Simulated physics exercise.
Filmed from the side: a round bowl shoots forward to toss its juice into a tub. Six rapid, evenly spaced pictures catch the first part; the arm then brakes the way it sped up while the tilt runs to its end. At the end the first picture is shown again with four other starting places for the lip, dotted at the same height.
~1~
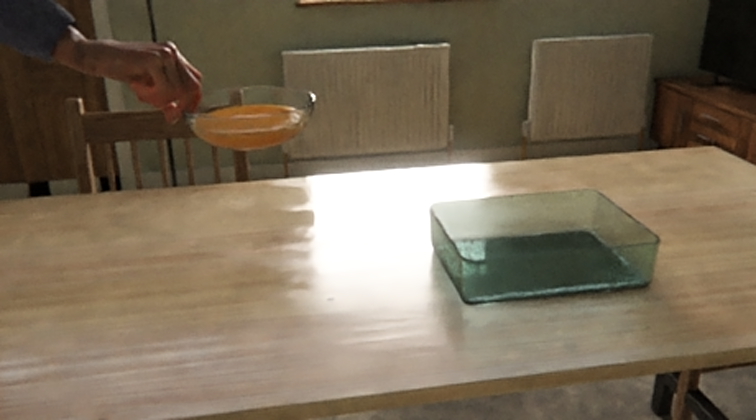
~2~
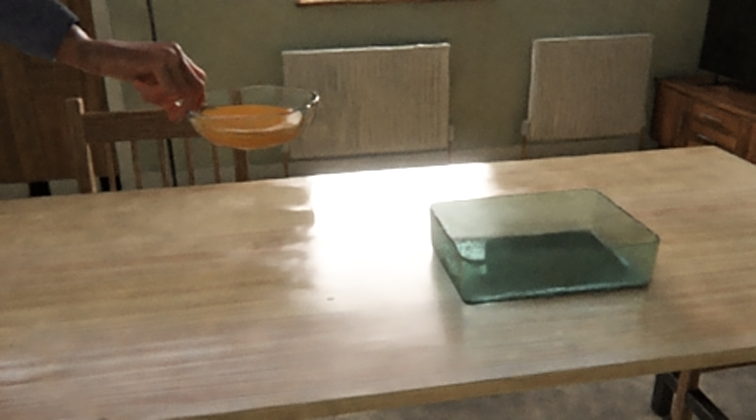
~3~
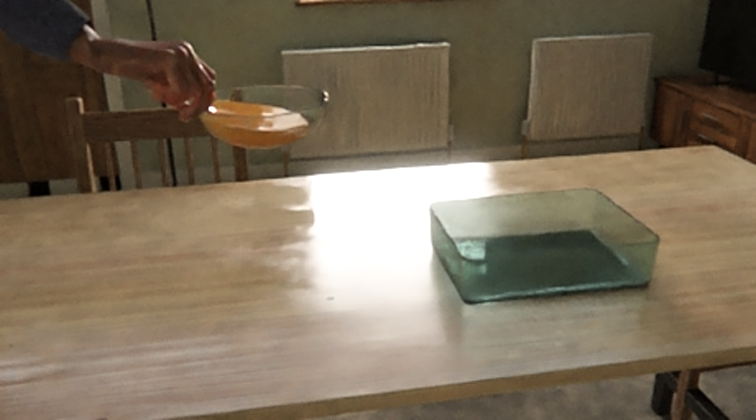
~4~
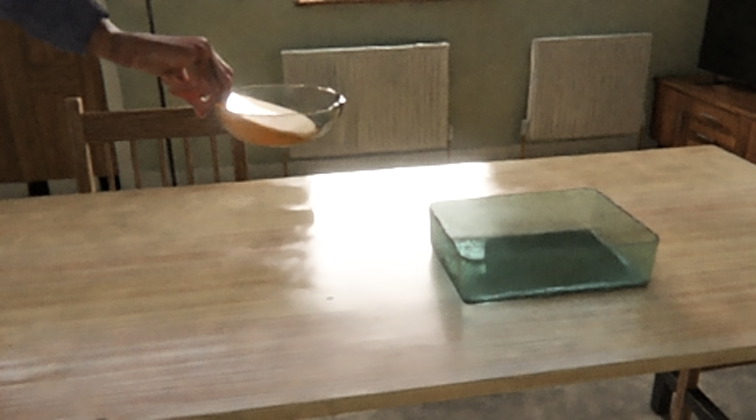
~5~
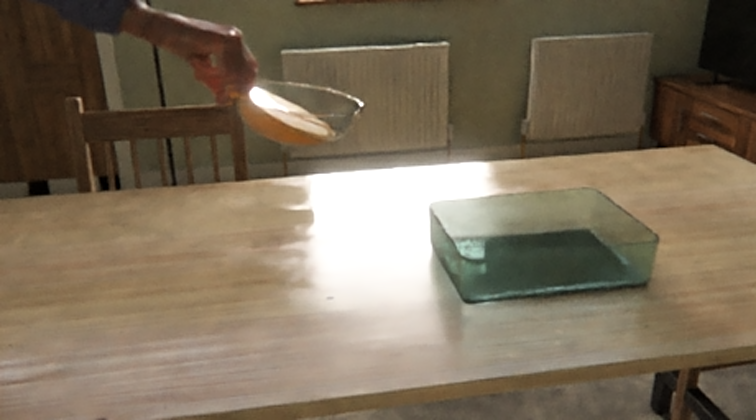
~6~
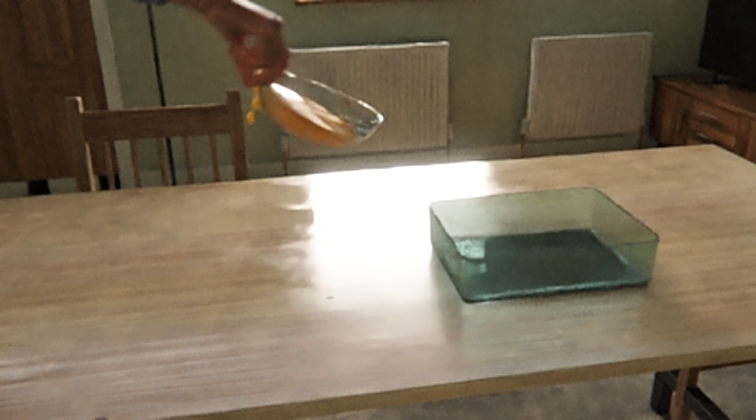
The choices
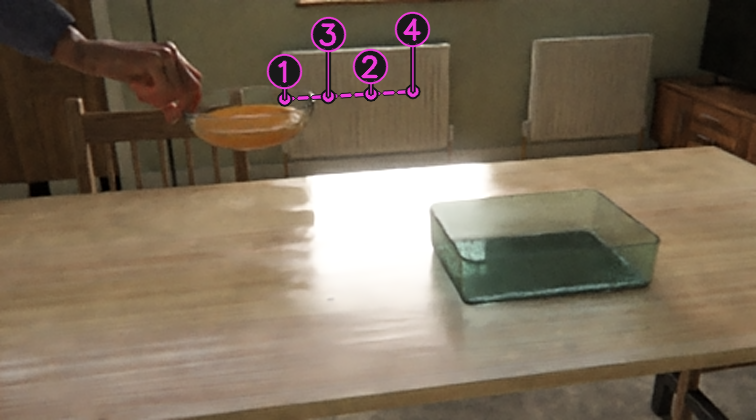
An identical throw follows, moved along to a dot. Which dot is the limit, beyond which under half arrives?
1.
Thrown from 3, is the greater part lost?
No, that is safe.
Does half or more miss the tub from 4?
No, not at all.
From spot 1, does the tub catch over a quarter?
Yes, clearly.
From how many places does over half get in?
All of the four.
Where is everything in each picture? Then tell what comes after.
The first frame shows upright, lip at (312, 97); tub from (461, 303) to (649, 283); nothing has left yet.
The second frame shows upright, lip at (316, 97); nothing has left yet.
The third frame shows upright, lip at (325, 96); nothing has left yet.
The fourth frame shows tipped about 2°, lip at (341, 97); juice is over the rim, down to (219, 99).
The fifth frame shows tipped about 10°, lip at (360, 104); juice is over the rim, down to (232, 101).
The sixth frame shows tipped about 23°, lip at (379, 116); juice is over the rim, down to (251, 120).
In magenta, 1 at (284, 99); 2 at (370, 94); 3 at (328, 96); 4 at (412, 91).
For spot 1, about 66 % lands in the tub, 23 % falls short and 11 % goes beside or beyond.
For spot 2, about 72 % lands in the tub, 6 % falls short and 22 % goes beside or beyond.
For spot 3, about 76 % lands in the tub, 9 % falls short and 15 % goes beside or beyond.
For spot 4, about 84 % lands in the tub, 10 % falls short and 6 % goes beside or beyond.
